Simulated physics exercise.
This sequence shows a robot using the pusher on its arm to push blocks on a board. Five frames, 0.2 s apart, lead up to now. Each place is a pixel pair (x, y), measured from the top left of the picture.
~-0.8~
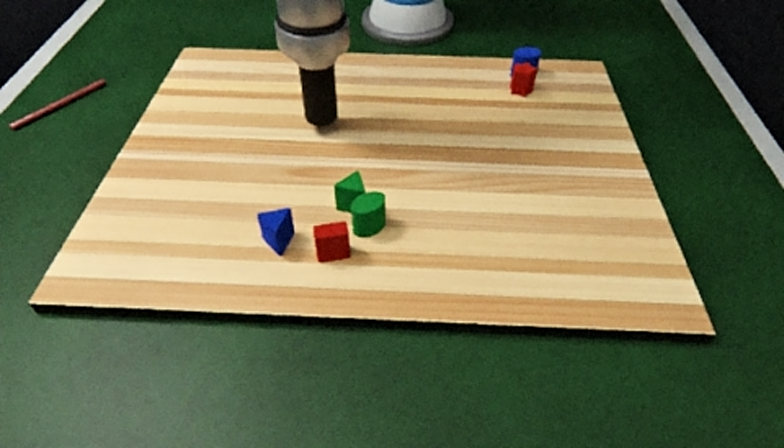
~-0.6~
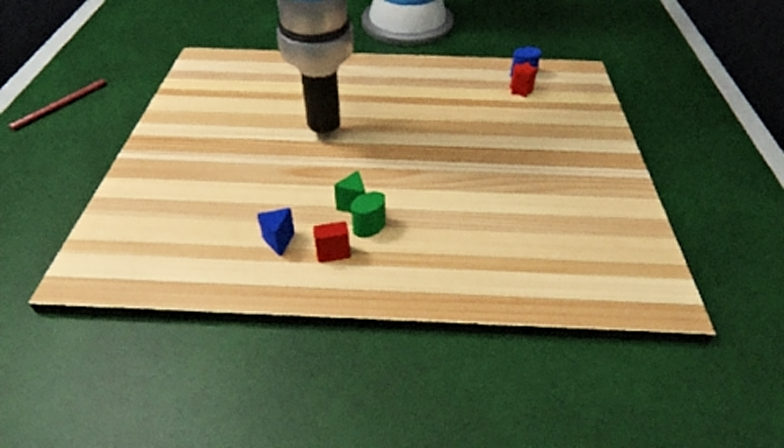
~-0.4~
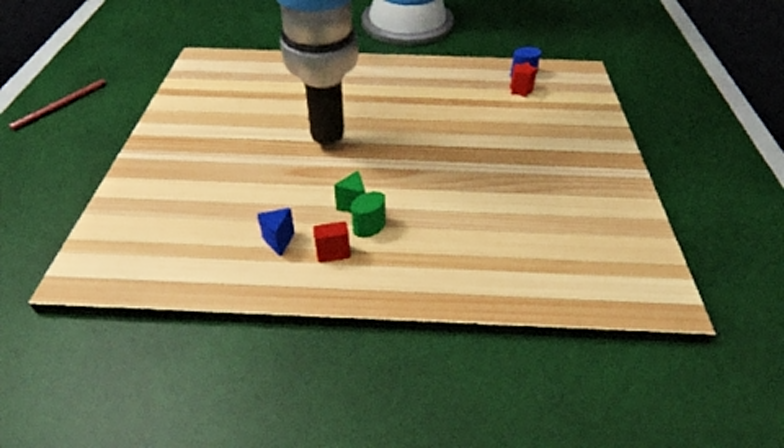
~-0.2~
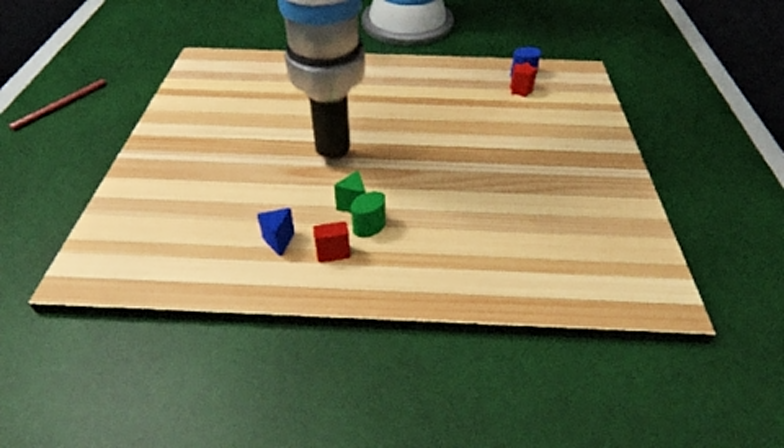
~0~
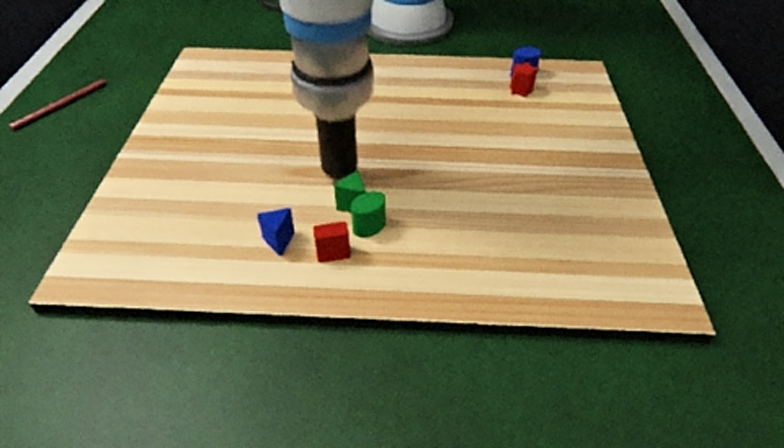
On a striped wooden board, a robot arm's dark pusher moving steadily nearer a green three-sided block while all the blocks stay still.
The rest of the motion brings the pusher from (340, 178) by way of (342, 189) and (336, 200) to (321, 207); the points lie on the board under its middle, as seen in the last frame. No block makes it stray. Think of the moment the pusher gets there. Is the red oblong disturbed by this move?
It barely shifts, if at all.
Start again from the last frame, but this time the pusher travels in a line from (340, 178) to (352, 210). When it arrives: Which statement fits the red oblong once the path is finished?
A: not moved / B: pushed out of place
(A)
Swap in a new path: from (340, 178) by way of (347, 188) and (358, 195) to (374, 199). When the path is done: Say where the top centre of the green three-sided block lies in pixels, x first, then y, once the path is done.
The middle of its upper face should be somewhere near (361, 193).
The first path, step by step. Halfway along, pusher (340, 185); green three-sided block (355, 188); green oval (372, 206).
At the end, pusher (320, 197); red oblong unmoved; green three-sided block (355, 190), turned 15° anticlockwise; green oval (373, 207).
